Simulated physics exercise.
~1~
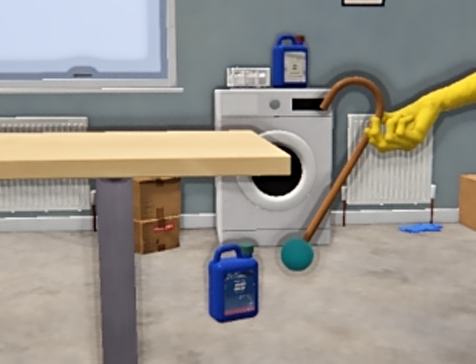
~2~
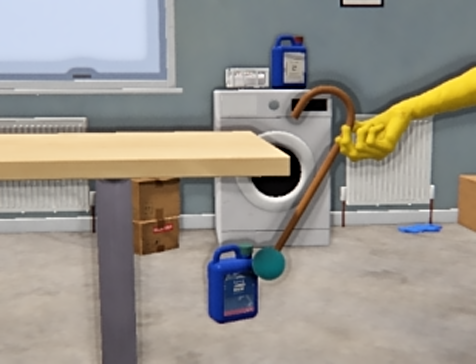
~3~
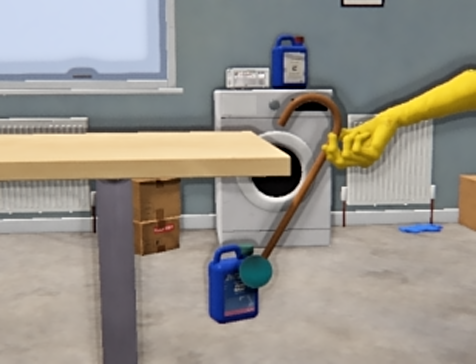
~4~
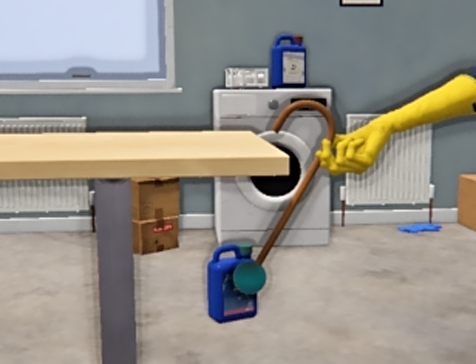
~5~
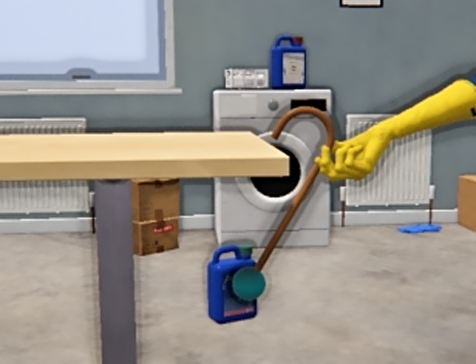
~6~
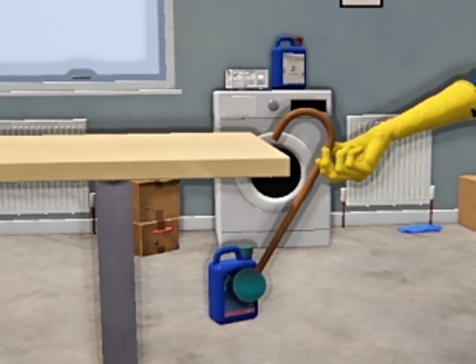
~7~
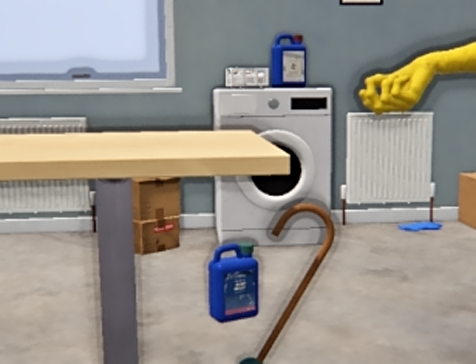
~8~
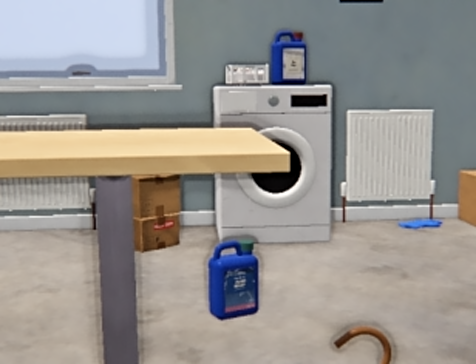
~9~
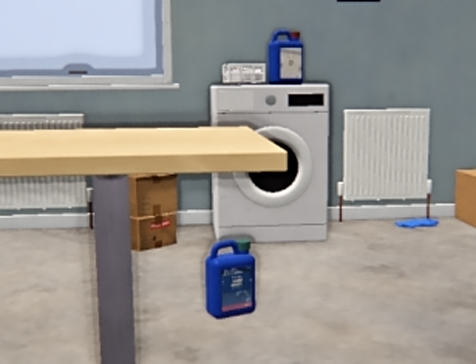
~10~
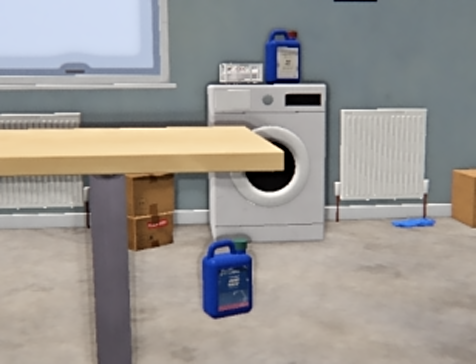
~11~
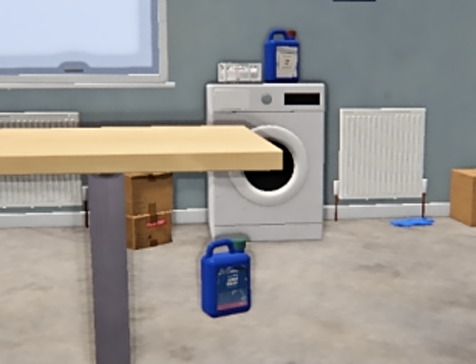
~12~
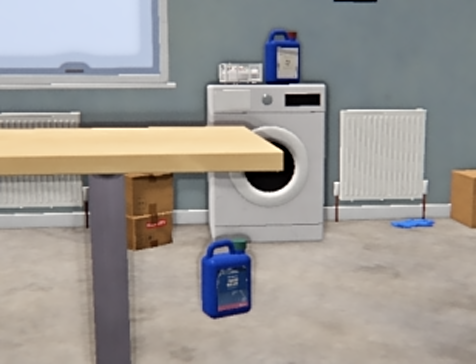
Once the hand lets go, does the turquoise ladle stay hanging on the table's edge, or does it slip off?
The turquoise ladle slips off, dropping past the table's edge and out of view.
